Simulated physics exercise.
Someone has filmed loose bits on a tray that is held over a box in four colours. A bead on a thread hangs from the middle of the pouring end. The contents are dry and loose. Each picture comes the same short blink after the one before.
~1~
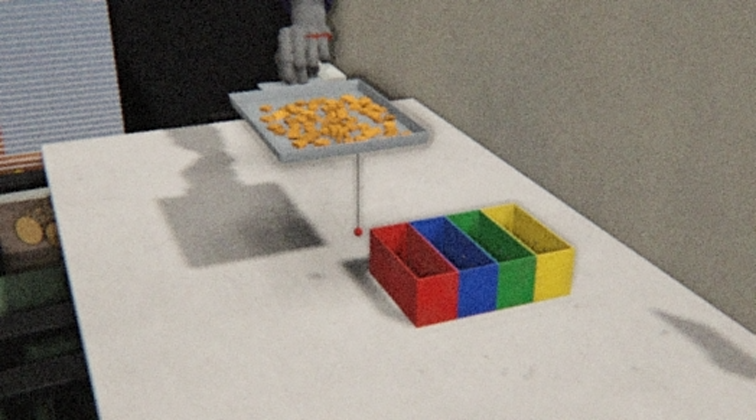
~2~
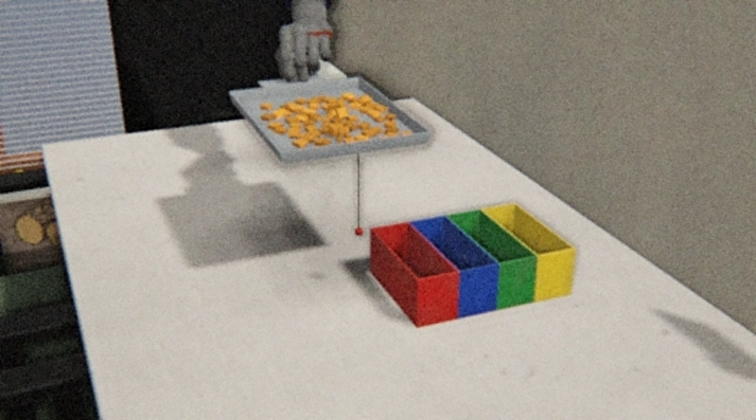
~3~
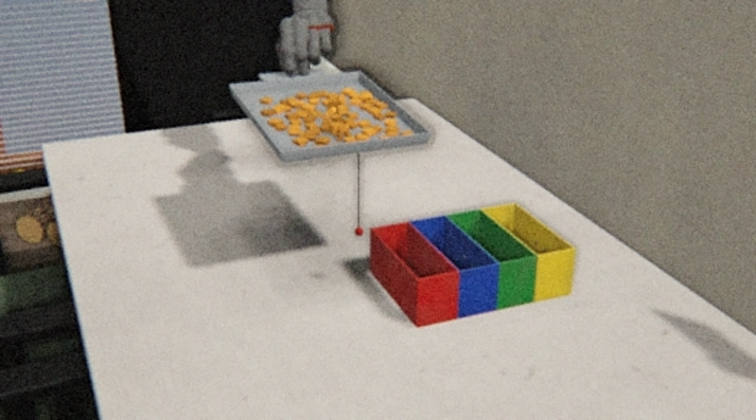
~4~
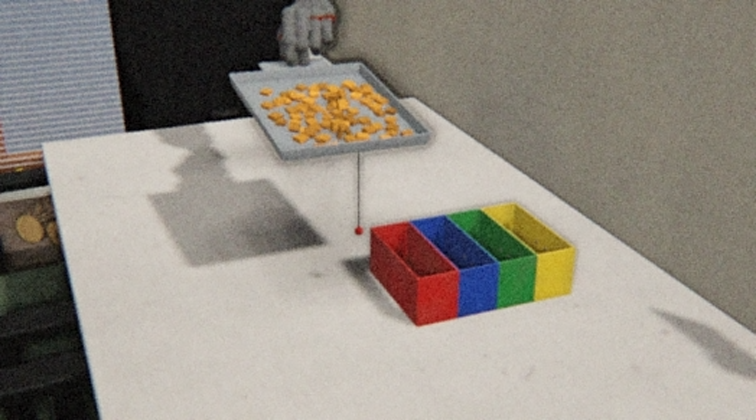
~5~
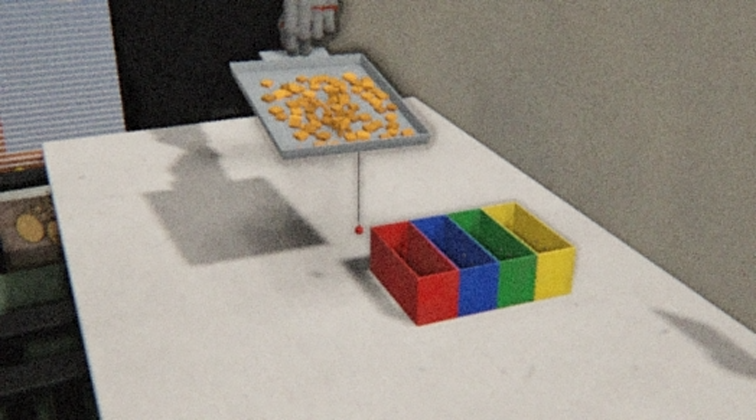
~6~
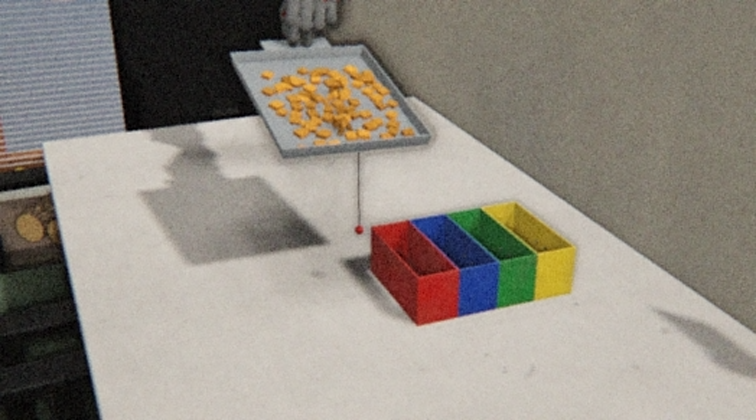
A gray hand slowly raises the back of a tray of small orange crackers.
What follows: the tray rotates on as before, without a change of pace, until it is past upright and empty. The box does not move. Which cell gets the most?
The red one ends fullest.
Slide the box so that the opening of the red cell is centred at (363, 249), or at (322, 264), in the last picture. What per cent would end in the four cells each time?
The first gives 90 %, the second 100 %.
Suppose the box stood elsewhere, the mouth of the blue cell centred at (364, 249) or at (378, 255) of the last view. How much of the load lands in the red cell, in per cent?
Near 10 % and 10 %.
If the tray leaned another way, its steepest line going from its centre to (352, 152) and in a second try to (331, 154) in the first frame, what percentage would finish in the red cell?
Near 20 % and 10 %.
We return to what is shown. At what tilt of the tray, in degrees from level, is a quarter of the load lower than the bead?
At some 95 degrees.
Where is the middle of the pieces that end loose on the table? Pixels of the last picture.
Near (359, 308).
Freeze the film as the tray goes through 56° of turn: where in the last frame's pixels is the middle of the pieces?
Close to (366, 109).
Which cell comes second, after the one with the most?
Next in line is the blue cell.
Soon, tray tipped steeply; all on the tray.
A while on, tray tipped right over; about two thirds on the tray; about a quarter in the red cell; a stray few in the blue cell; about a quarter falling or outside the box.
Towards the end, tray tipped past a quarter turn; about half in the red cell; about a quarter in the blue cell; about a third falling or outside the box.
Finally, tray tipped past a quarter turn; about half in the red cell; about a quarter in the blue cell; none in the green cell; none in the yellow cell; about a third outside the box.
